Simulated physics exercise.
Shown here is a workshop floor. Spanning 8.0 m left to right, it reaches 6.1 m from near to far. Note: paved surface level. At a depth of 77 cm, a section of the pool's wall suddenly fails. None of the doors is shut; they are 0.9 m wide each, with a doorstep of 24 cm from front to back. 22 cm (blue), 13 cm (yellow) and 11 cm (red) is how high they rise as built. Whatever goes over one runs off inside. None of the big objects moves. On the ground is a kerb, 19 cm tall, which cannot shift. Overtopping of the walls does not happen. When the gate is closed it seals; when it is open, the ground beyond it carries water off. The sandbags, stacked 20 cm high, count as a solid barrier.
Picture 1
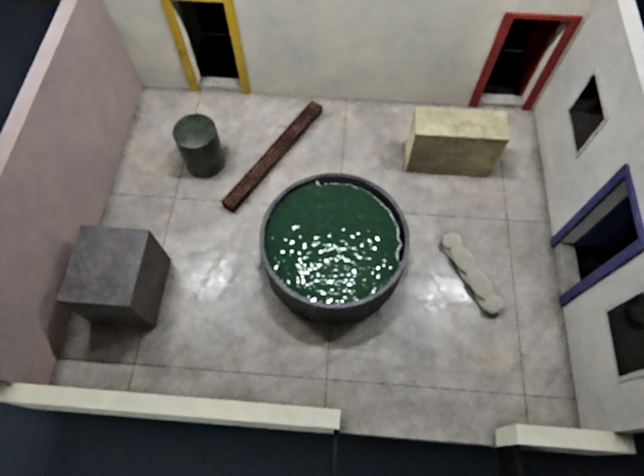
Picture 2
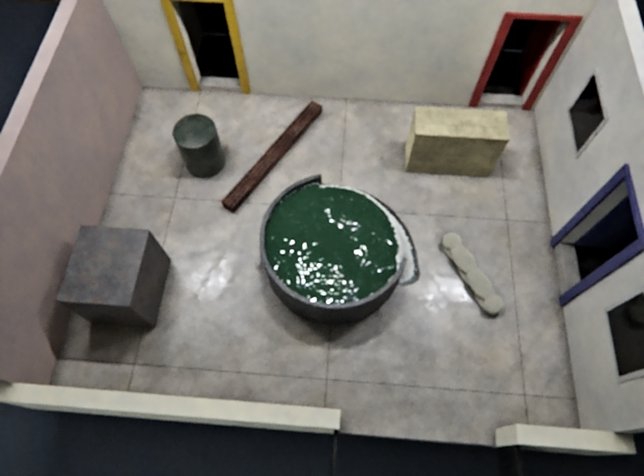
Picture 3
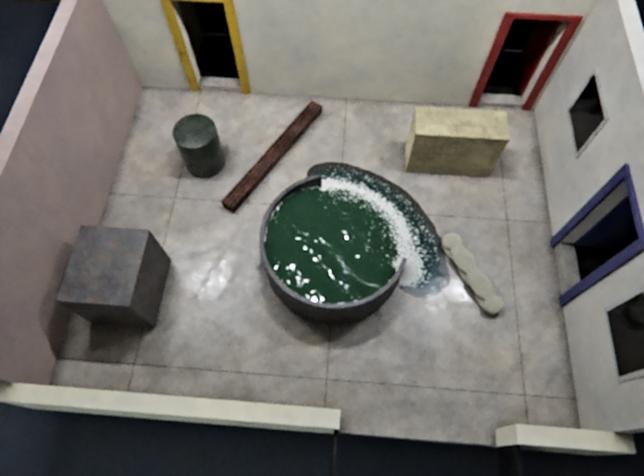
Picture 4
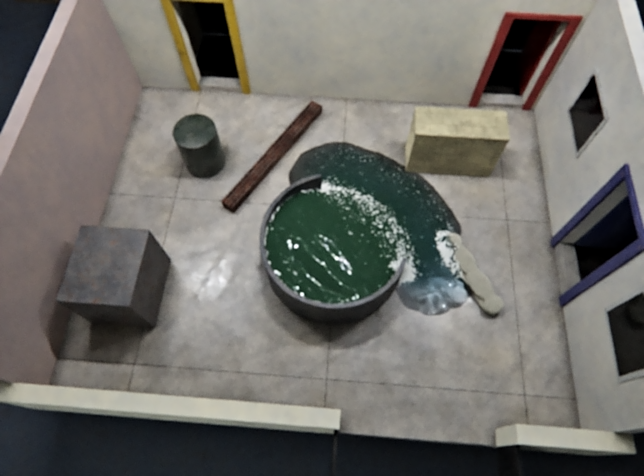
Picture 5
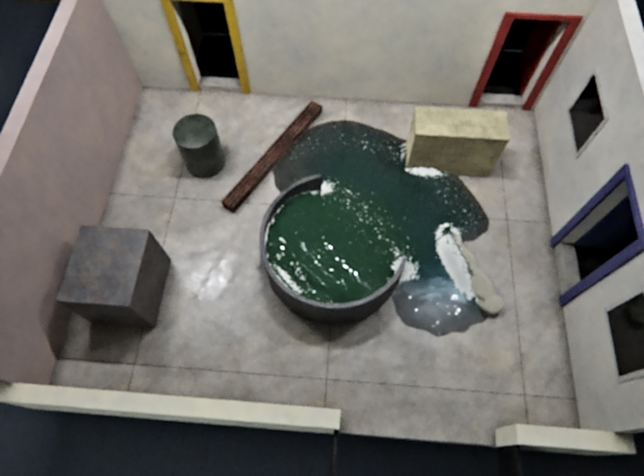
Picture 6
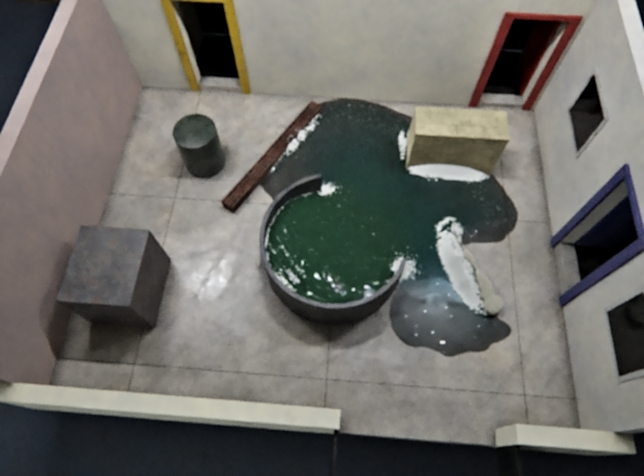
On a workshop floor, the far-right side of a round pool opens and green water pours out, spreading around the pale sandbags, then reaching the yellowish block and the dark red kerb as the level in the pool lowers.
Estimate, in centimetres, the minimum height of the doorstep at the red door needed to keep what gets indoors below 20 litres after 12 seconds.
24 cm.
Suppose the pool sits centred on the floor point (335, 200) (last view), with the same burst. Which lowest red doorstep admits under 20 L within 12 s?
About 25 cm.
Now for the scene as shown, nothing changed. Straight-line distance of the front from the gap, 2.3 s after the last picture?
About 5.0 m.
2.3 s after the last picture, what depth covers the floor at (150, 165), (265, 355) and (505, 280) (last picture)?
In order: Around 0, 0 and 6 cm.
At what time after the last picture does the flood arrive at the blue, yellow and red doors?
It arrives at the blue door at 0.9 s, the yellow door at 1.4 s and the red door at 0.8 s.
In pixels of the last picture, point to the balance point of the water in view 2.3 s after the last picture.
The water's centre is at about (425, 202).
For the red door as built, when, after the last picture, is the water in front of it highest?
Crest at t of about 2.4 s.
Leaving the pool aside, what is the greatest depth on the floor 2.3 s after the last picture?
Roughly 32 cm.
Then, 0.7 s after the last picture water covers 35 % of the floor, deepest (42 cm) near (543, 192); it has not reached the red door.
Then, 2.3 s after the last picture water covers 55 % of the floor, deepest (32 cm) near (535, 136); 26 cm at the red door, 49 litres in over its 11 cm doorstep.
Then, 11.3 s after the last picture water covers 95 % of the floor, deepest (12 cm) near (76, 300); 4 cm at the red door, 150 litres in over its 11 cm doorstep.
At the red door as built, the water peaked near 26 cm, 2.3 s after the last picture.
Run again over the same 12 s with other heights there, 40 litres in over 20 cm, 9 litres over 27 cm. The limit of 20 litres is kept from about 24 cm up.
